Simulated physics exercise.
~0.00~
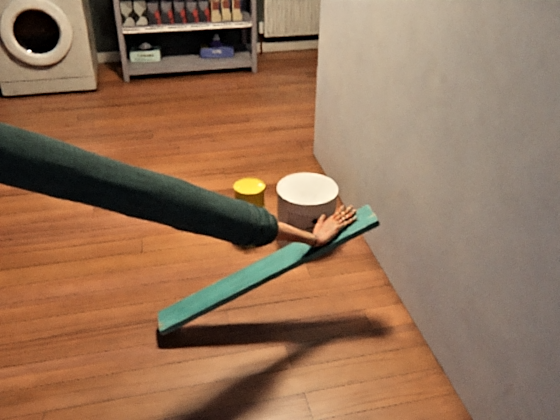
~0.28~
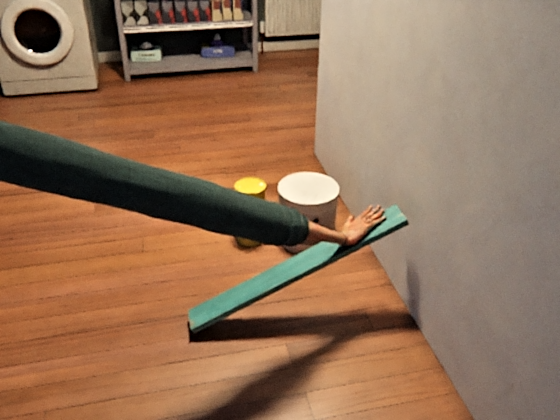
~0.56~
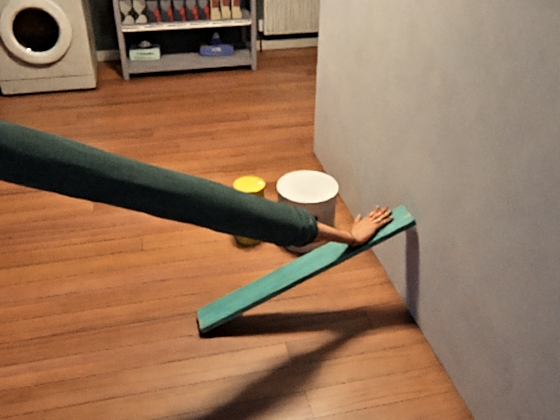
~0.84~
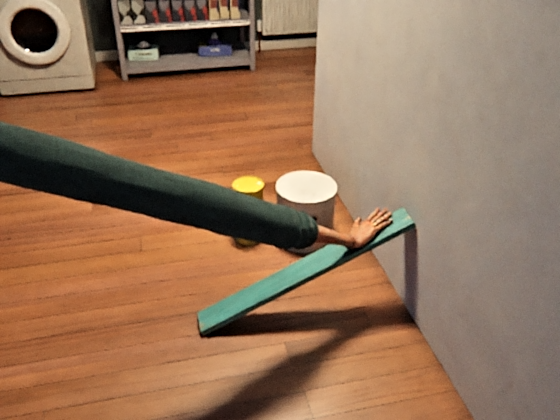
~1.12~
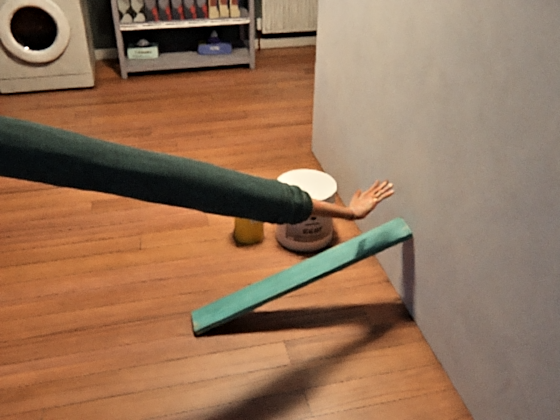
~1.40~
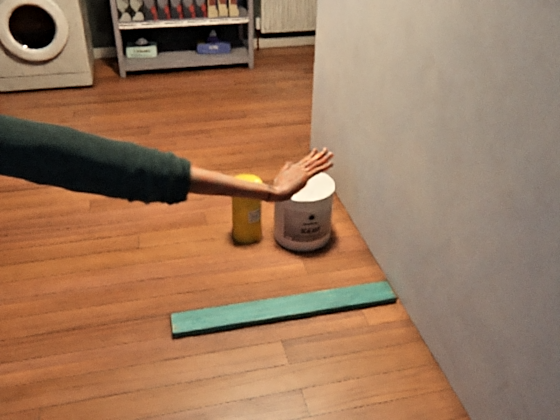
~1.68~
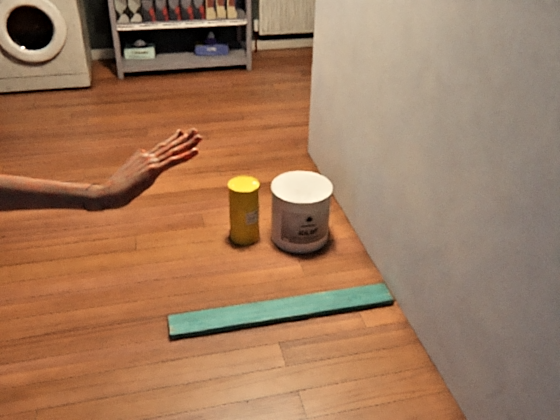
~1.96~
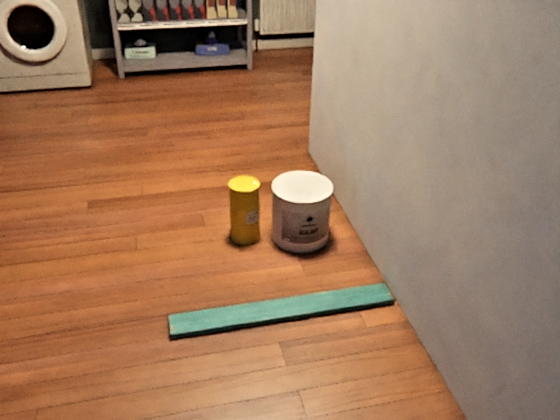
In the video, a hand moves a tilted turquoise plank right until it leans against a wall, near a yellow canister and a white pail, then lets go and withdraws as the plank slides down and ends flat on the wooden floor.
